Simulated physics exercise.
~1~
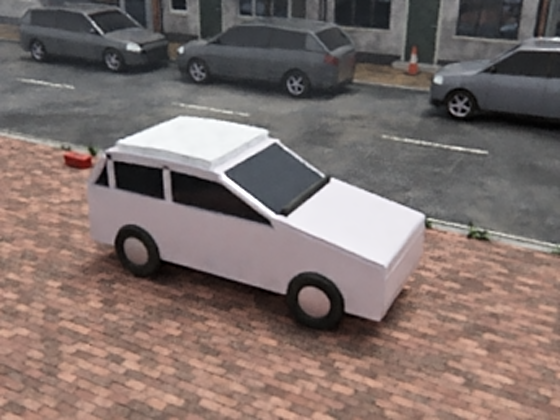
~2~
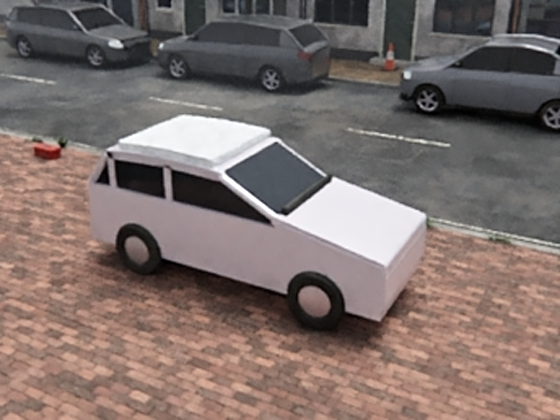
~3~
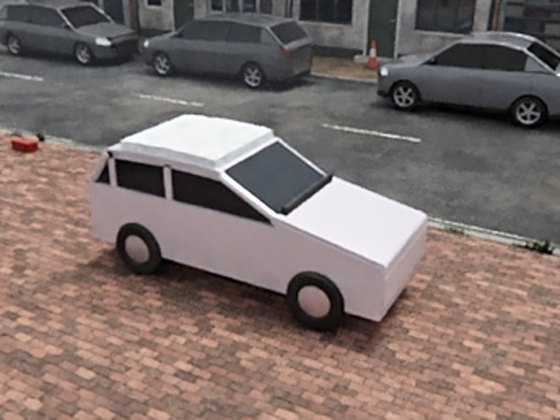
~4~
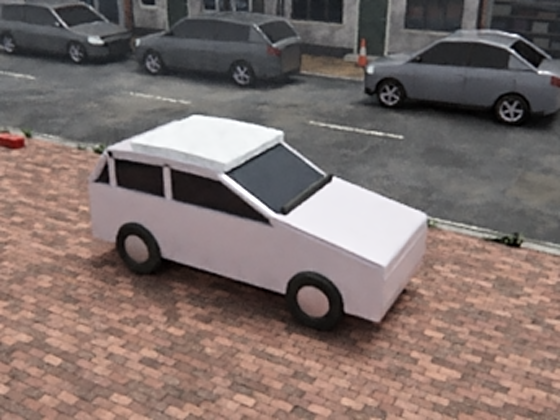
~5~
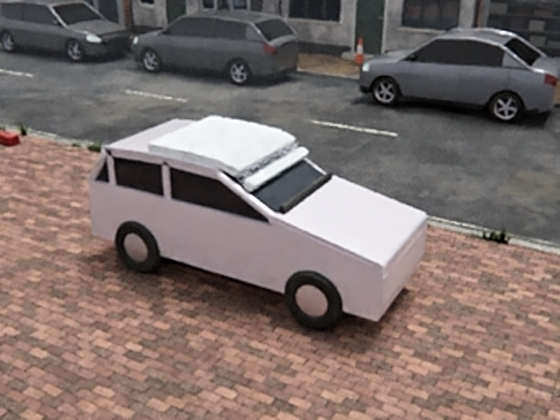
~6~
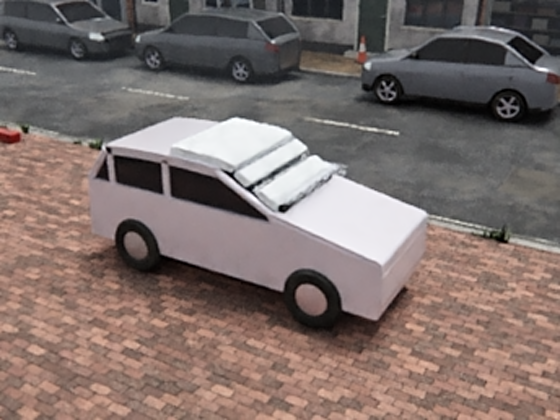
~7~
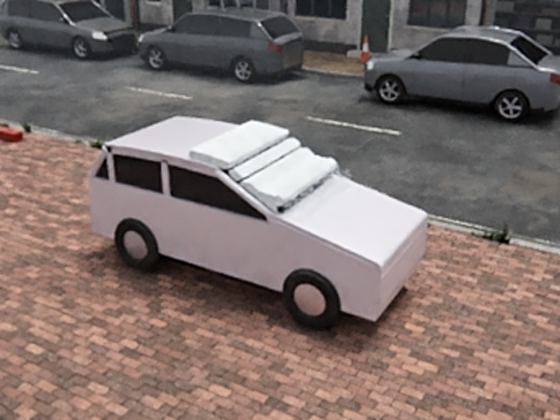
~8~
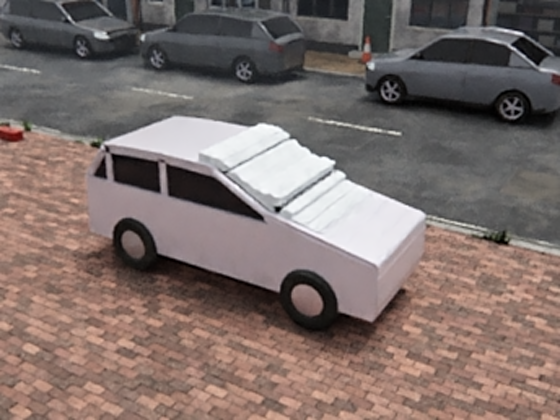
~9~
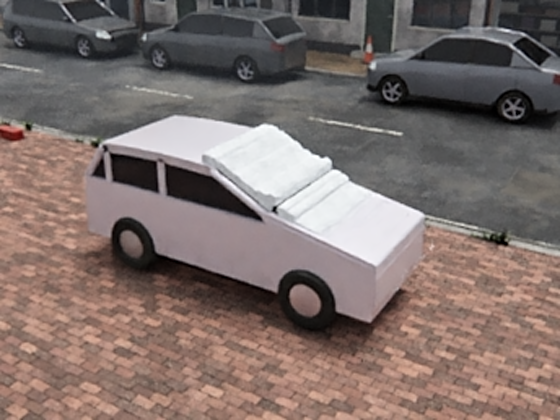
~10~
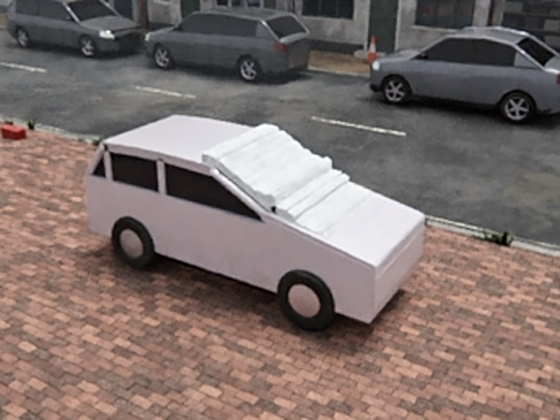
At first, a boxy white car with a thick slab of snow on its roof travels along a brick pavement, while grey parked cars across the road slip past behind it. As the background comes to a standstill, the slab slides forward and its front edge drops onto the dark windscreen. The snow breaks into chunky pieces that cover more and more of the glass, leaving the back of the roof bare. Some then pushes over the foot of the windscreen onto the bonnet. Finally the heap settles, mostly on the glass, with smaller parts on the roof edge and bonnet.
